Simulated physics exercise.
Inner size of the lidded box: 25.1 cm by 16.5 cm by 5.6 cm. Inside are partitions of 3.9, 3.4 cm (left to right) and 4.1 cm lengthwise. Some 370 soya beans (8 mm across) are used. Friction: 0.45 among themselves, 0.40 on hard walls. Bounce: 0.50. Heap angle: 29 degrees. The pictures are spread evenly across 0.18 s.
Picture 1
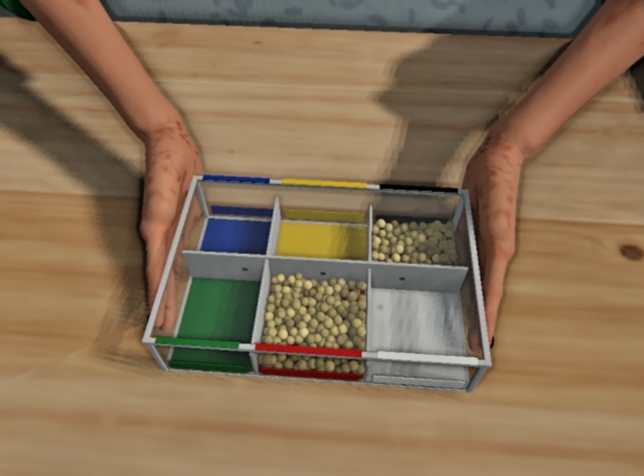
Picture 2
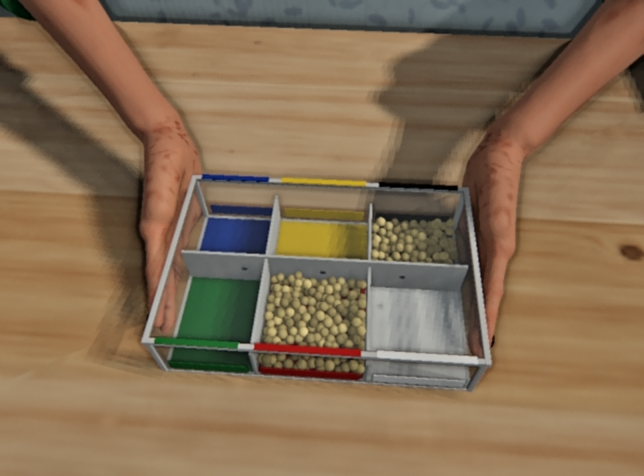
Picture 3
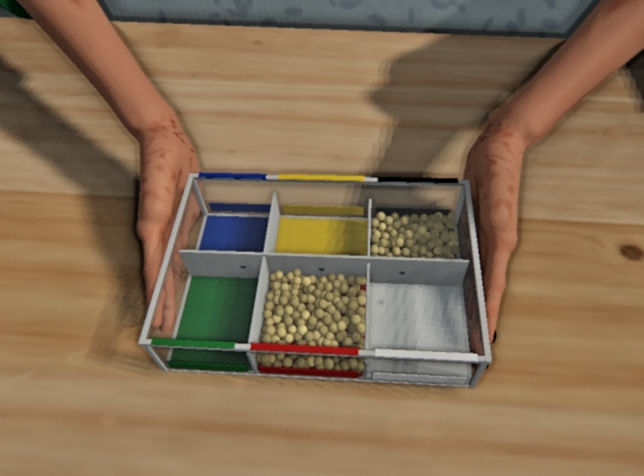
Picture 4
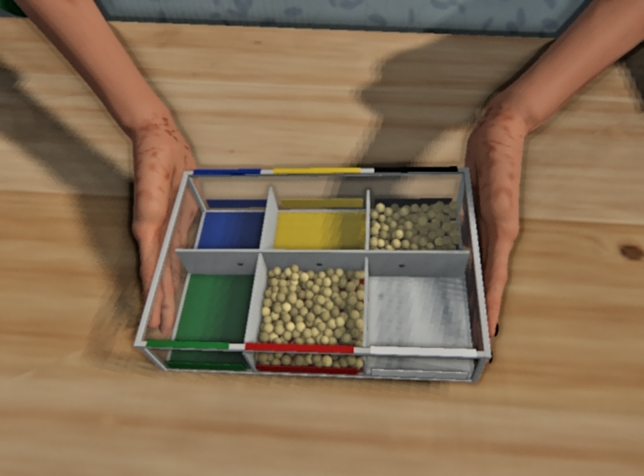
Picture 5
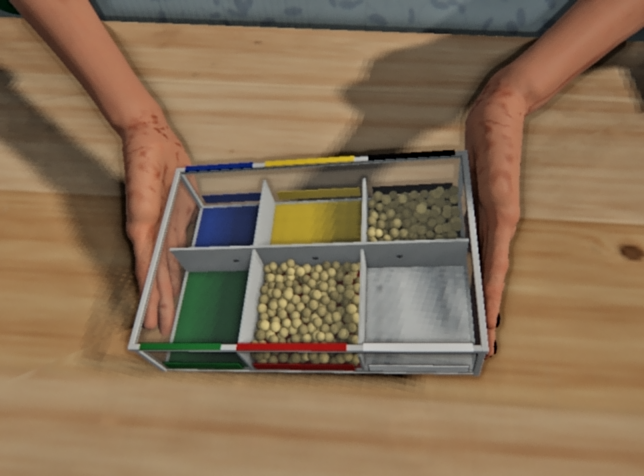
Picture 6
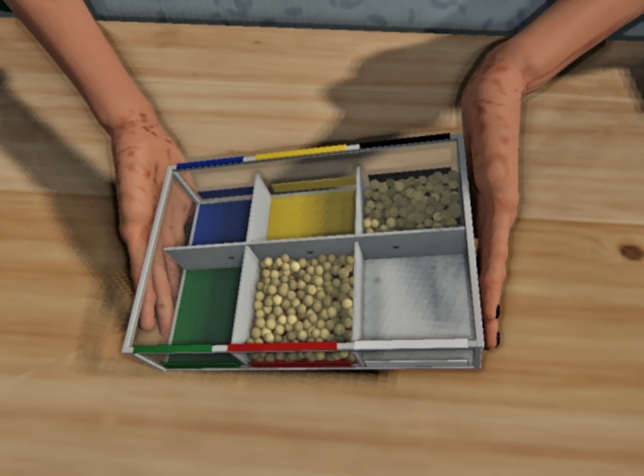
On a wooden table, two hands slowly tilt a divided clear box of beans leftward.
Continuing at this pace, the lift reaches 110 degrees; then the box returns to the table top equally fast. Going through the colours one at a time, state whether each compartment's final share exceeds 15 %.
My prediction: Red: Beats the threshold. Blue: Fails to beat the threshold. Green: Beats the threshold. Yellow: Fails to beat the threshold. White: Fails to beat the threshold. Black: Fails to beat the threshold.
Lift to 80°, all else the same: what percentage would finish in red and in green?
Red 55 %; green 20 %.
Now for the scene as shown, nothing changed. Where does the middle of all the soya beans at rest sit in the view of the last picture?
Somewhere around (277, 330) in the final frame.
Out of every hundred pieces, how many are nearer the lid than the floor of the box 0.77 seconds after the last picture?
I'd put it at some 70 percent.
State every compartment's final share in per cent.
The red one ends with 55, blue 0, green 35, yellow 5, white 0 and black 5 per cent.
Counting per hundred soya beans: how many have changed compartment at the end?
Estimate: Some 50 %.
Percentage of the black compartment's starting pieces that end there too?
Around 10 percent stays put.
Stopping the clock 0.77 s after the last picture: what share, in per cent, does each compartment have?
Red 55 %, blue 0 %, green 15 %, yellow 5 %, white 0 %, black 25 %.
Then, 0.77 s after the last picture, tilt 110 degrees; red 55 %, green 15 %, yellow 5 %, black 25 %.
Then, 1.29 s after the last picture, tilt 49 degrees; red 55 %, green 35 %, yellow 5 %, black 5 %.
Then, 1.87 s after the last picture, tilt 0 degrees; red 55 %, green 35 %, yellow 5 %, black 5 %.
In the end, red 55 %, blue 0 %, green 35 %, yellow 5 %, white 0 %, black 5 %.
